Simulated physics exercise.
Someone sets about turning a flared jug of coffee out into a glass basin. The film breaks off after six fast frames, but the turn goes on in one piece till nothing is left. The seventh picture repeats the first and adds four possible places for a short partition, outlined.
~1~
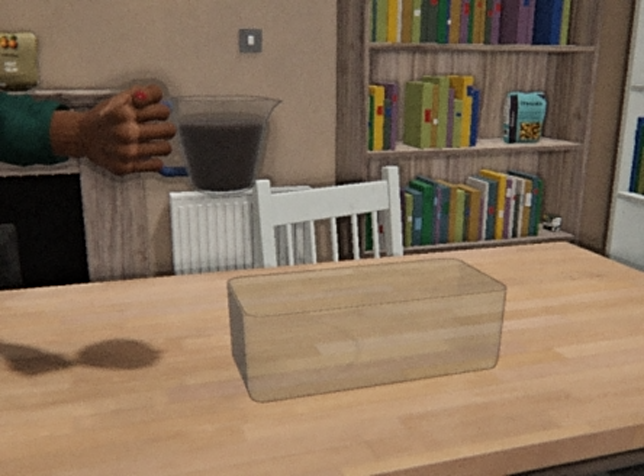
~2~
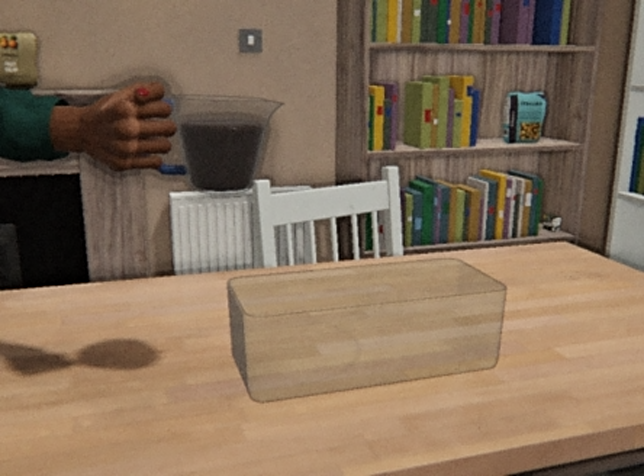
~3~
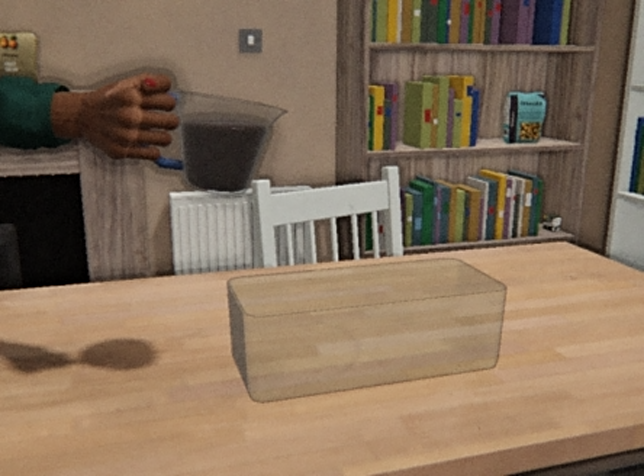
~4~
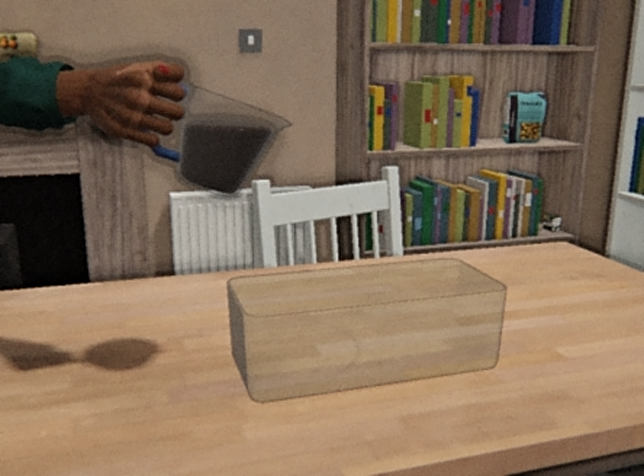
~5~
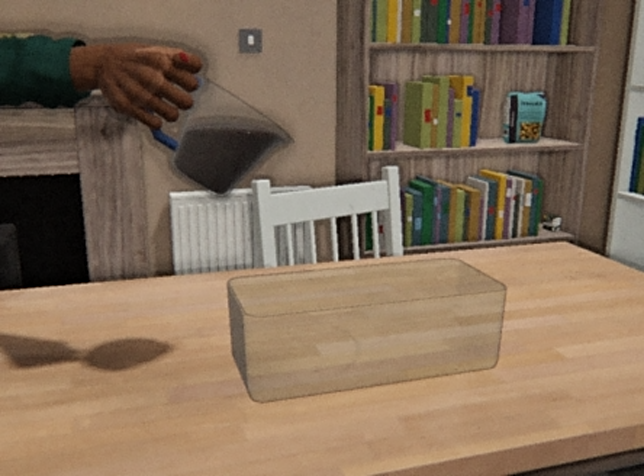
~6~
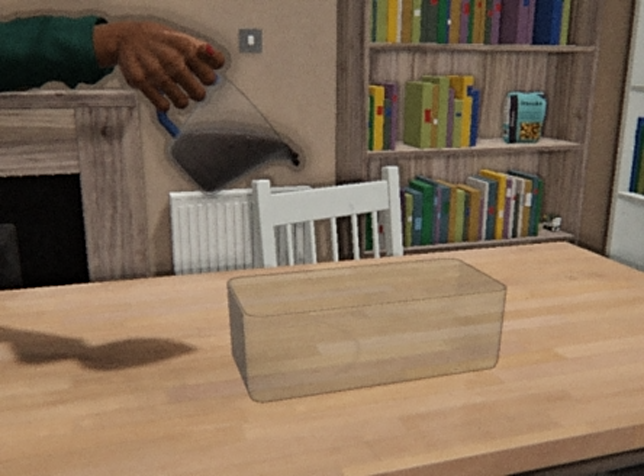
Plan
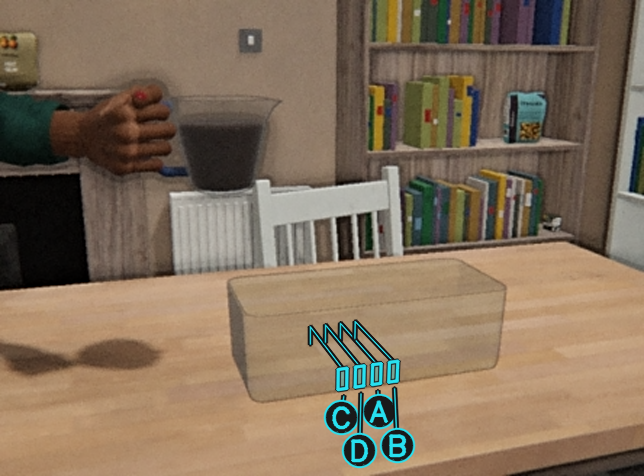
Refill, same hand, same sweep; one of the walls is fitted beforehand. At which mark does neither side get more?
The answer is position C.
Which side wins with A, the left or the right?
The left side.
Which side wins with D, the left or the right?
The left side.
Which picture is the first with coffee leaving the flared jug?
Picture 6.
On the marked copy, A at (377, 390); B at (394, 388); C at (343, 396); D at (360, 393).
With A, about 78 % ends left of the wall and 14 % right of it; 8 % is lost outside.
With B, about 75 % ends left of the wall and 18 % right of it; 7 % is lost outside.
With C, about 50 % ends left of the wall and 46 % right of it; 4 % is lost outside.
With D, about 73 % ends left of the wall and 19 % right of it; 8 % is lost outside.
